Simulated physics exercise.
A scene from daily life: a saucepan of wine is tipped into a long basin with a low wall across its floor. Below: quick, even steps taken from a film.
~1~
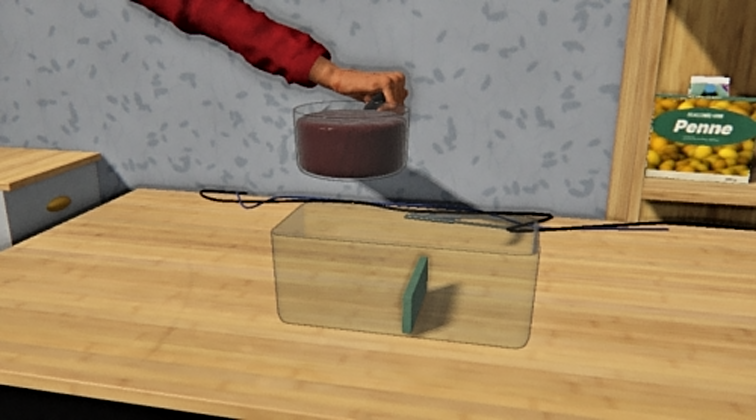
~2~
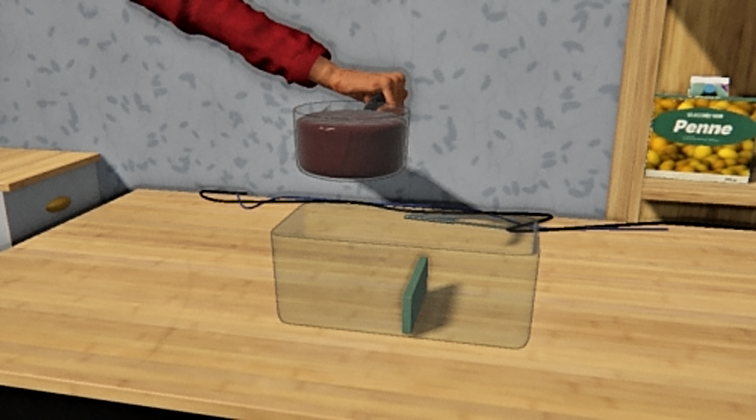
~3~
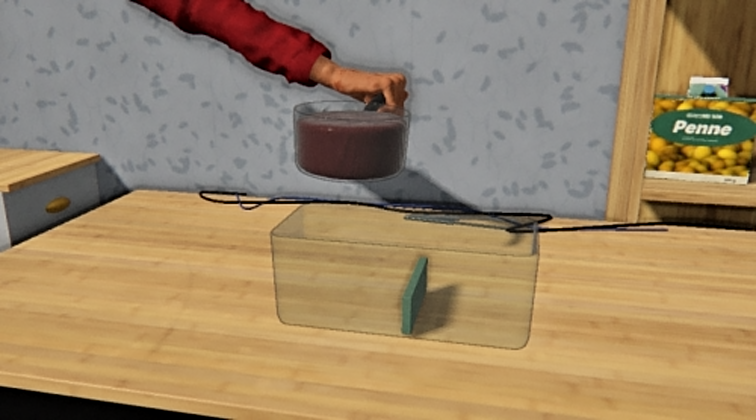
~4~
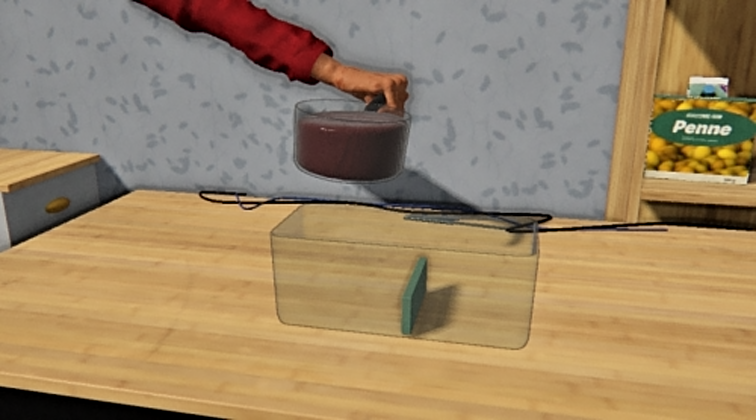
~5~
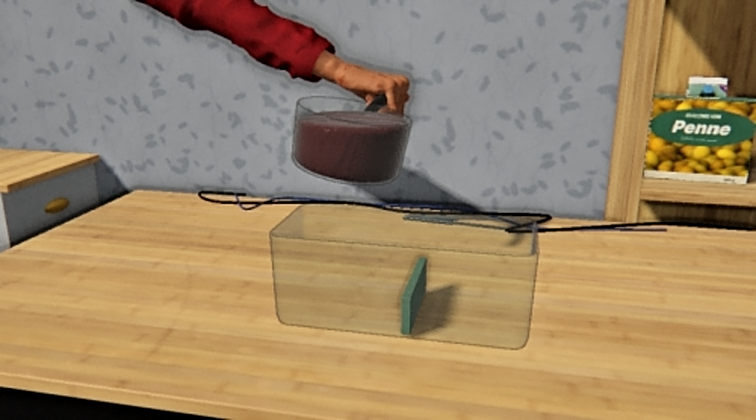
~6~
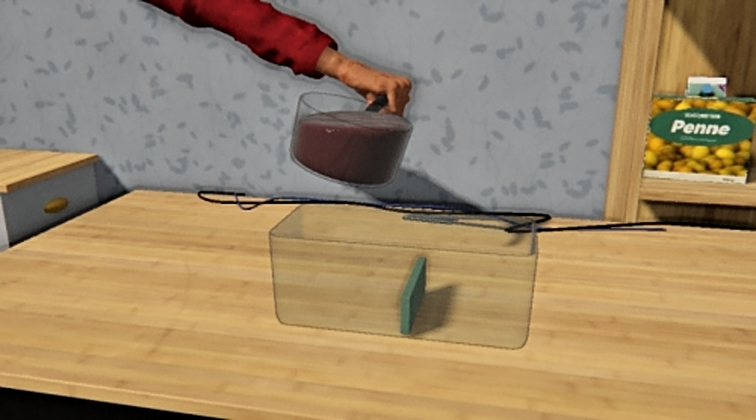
A saucepan of dark red wine, held by a hand, tilts slightly to the right.
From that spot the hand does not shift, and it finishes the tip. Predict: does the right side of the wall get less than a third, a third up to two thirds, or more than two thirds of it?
After it calms, what's right of the wall is a large share, beyond two thirds.
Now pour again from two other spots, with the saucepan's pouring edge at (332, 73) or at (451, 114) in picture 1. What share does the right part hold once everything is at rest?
The first start gives some 10 %, the second some 90 %.
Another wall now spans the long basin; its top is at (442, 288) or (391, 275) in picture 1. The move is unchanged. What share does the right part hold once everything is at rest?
Note - case one near 55 %, case two near 95 %.
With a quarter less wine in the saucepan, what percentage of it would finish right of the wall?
It works out near 75 percent.
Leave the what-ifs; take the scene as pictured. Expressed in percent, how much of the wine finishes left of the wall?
Roughly 20 percent of it.
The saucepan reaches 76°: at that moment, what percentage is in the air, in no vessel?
I'd say some 30 per cent of it.
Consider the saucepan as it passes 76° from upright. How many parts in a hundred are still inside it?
Near 45 %.
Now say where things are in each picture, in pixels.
In the first frame, it leans 0°; its right rim is at (408, 113); the wine meets the walls at (301, 116) and (407, 120); the long basin's rim runs from (288, 218) to (538, 237); the wall's top is at (416, 276).
In the second frame, it leans 1°; its right rim is at (408, 114); the wine meets the walls at (301, 117) and (407, 120).
In the third frame, it leans 3°; its right rim is at (409, 116); the wine meets the walls at (301, 116) and (407, 122).
In the fourth frame, it leans 6°; its right rim is at (410, 120); the wine meets the walls at (302, 116) and (408, 123).
In the fifth frame, it leans 10°; its right rim is at (410, 125); the wine meets the walls at (301, 117) and (409, 123).
In the sixth frame, it leans 15°; its right rim is at (411, 130); the wine meets the walls at (301, 118) and (411, 125).
A moment on, the saucepan is tipped on its side and 43 per cent is still to pour, 0 is left of the wall and 27 right of it.
Next, the saucepan is tipped right over and 4 per cent is still to pour, 12 is left of the wall and 79 right of it.
Then the saucepan is tipped right over and 0 per cent is still to pour, 20 is left of the wall and 80 right of it.
Later the saucepan is tipped right over and 0 per cent is still to pour, 20 is left of the wall and 80 right of it.
At rest 20 per cent lies left of the wall, 80 right of it and 0 outside.
